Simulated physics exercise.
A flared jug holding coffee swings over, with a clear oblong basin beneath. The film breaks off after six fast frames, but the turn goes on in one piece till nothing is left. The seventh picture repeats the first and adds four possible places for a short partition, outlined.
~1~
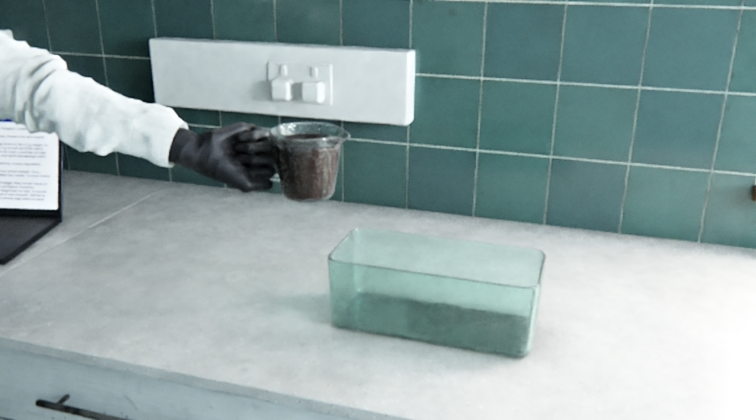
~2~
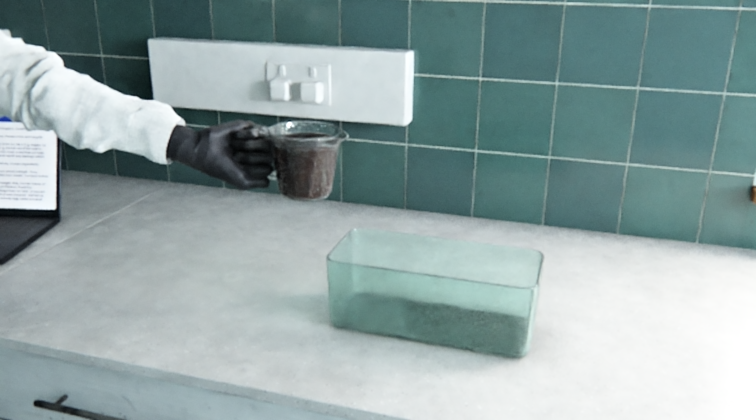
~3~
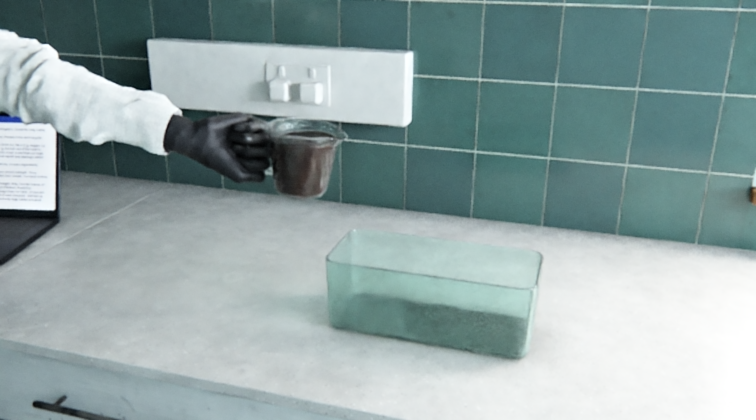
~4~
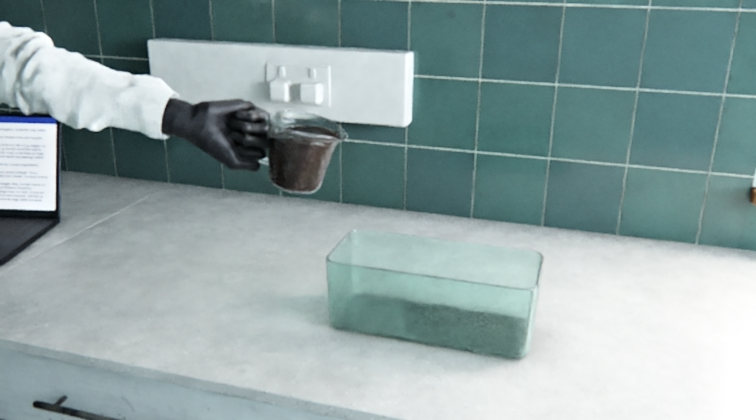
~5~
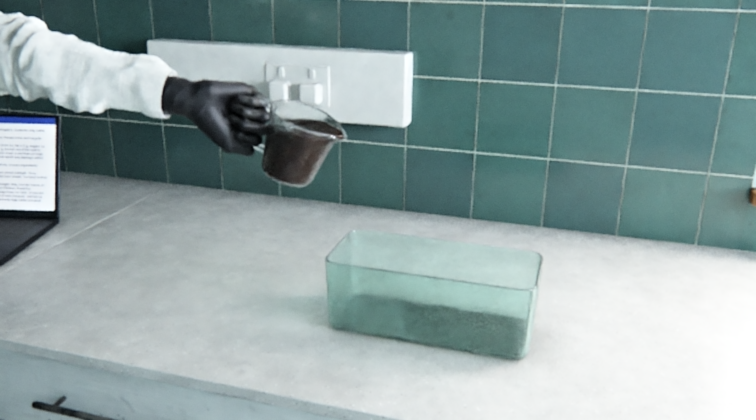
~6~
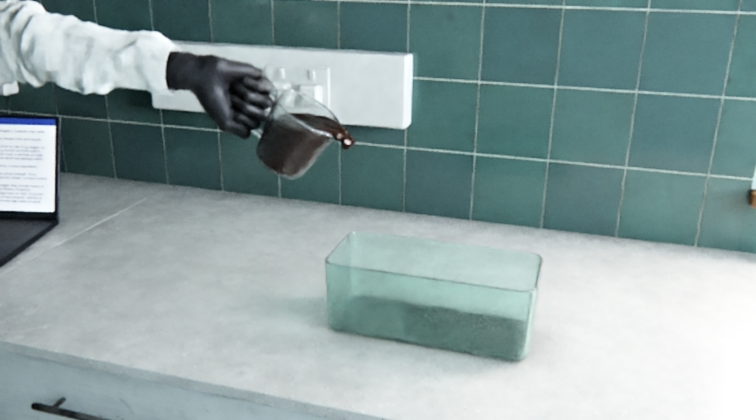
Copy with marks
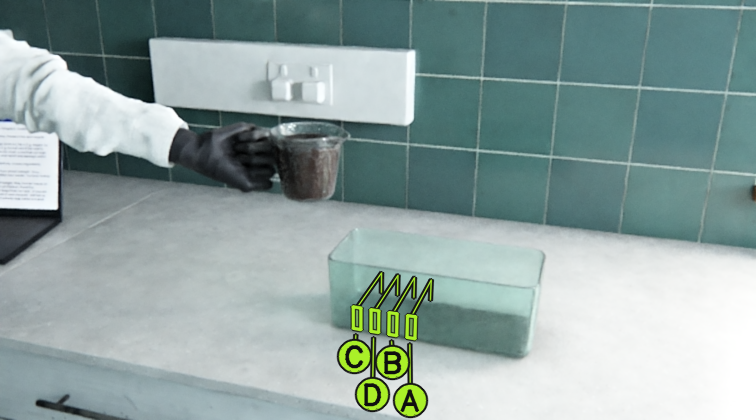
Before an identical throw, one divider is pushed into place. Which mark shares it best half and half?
Position A does it best.
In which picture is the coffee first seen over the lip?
In picture 6.
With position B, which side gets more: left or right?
The right side.
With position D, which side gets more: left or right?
More ends on the right.
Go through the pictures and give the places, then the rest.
The first frame shows upright, lip at (348, 137); basin from (333, 323) to (531, 356); nothing has left yet.
The second frame shows upright, lip at (347, 137); nothing has left yet.
The third frame shows tipped about 6°, lip at (346, 138); nothing has left yet.
The fourth frame shows tipped about 12°, lip at (346, 138); nothing has left yet.
The fifth frame shows tipped about 21°, lip at (345, 138); nothing has left yet.
The sixth frame shows tipped about 32°, lip at (344, 139); coffee is over the lip, down to (347, 147).
In lime, A at (409, 344); B at (391, 341); C at (355, 335); D at (373, 338).
With A, about 58 % ends left of the wall and 40 % right of it.
With B, about 14 % ends left of the wall and 84 % right of it.
With C, about 8 % ends left of the wall and 87 % right of it; 5 % is lost outside.
With D, about 5 % ends left of the wall and 92 % right of it.
